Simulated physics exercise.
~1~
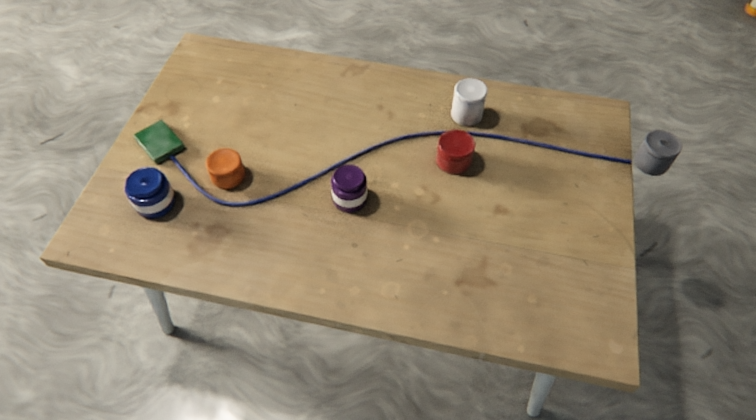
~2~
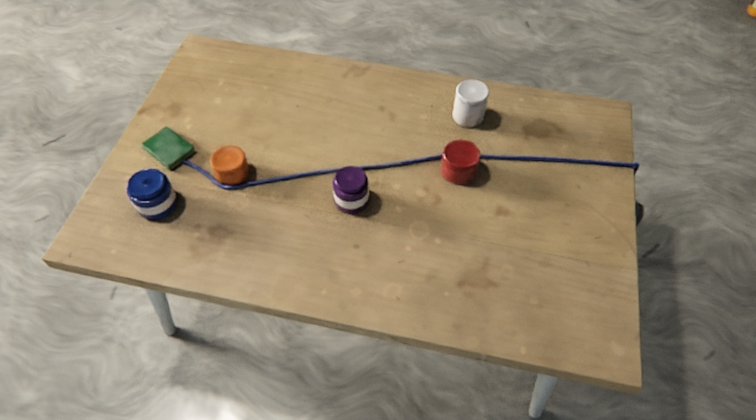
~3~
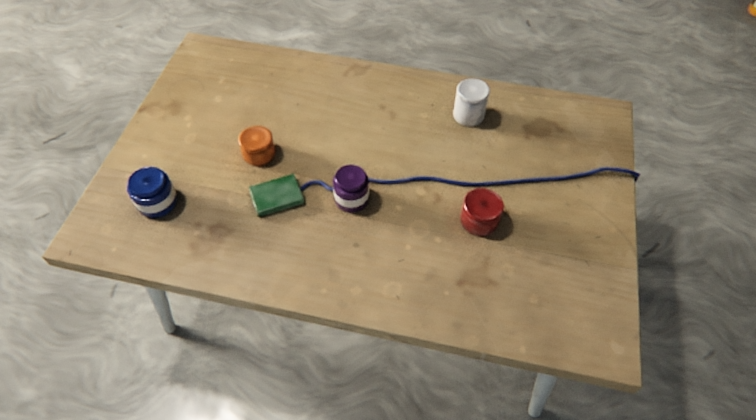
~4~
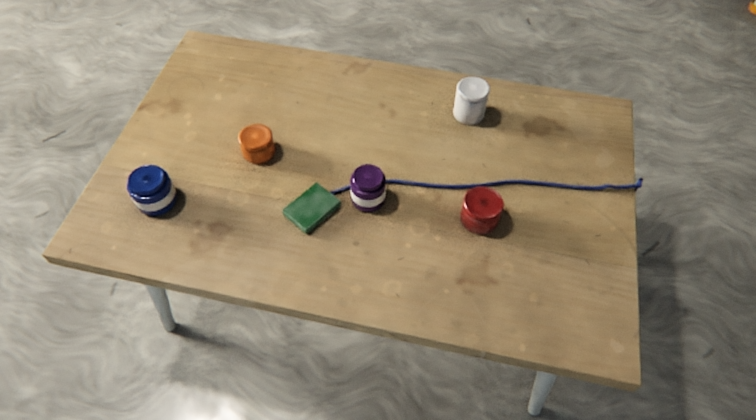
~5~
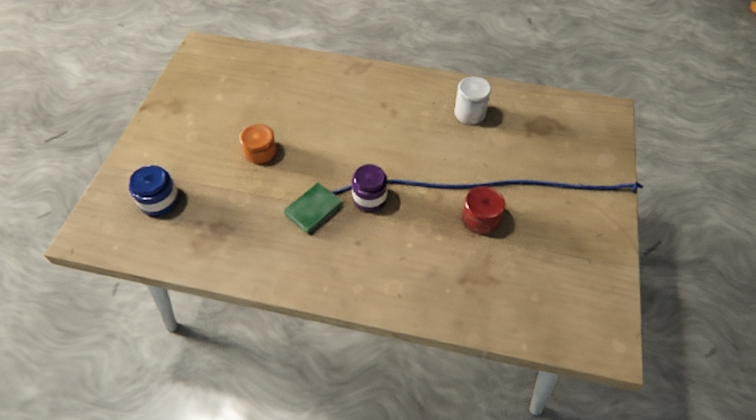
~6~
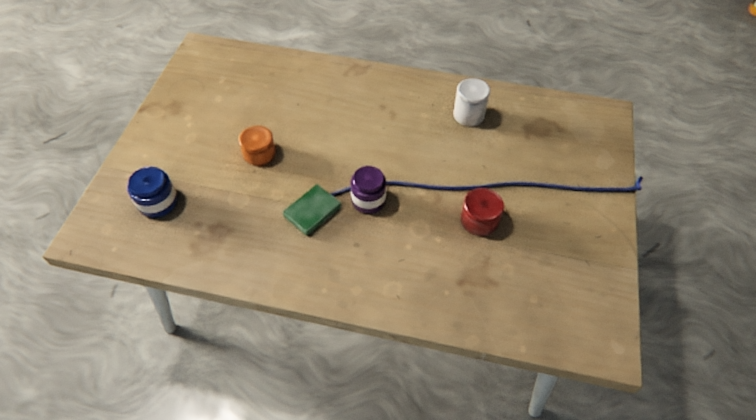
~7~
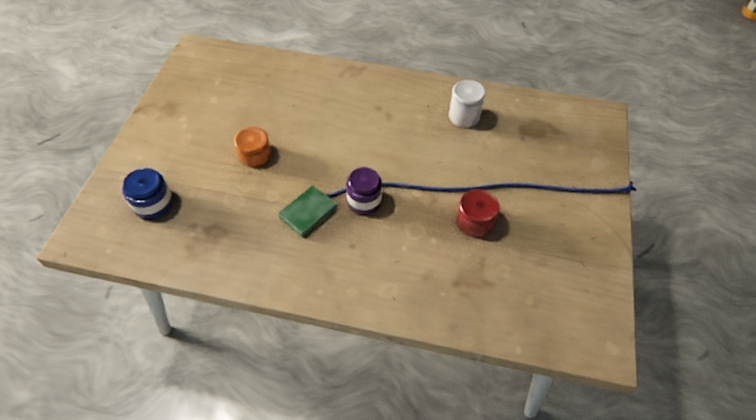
On a wooden table, a grey object tied to a blue cable dropped off the right edge, dragging the green block rightward and shifting the orange, red and purple jars, until everything stopped with the block left of the purple jar.
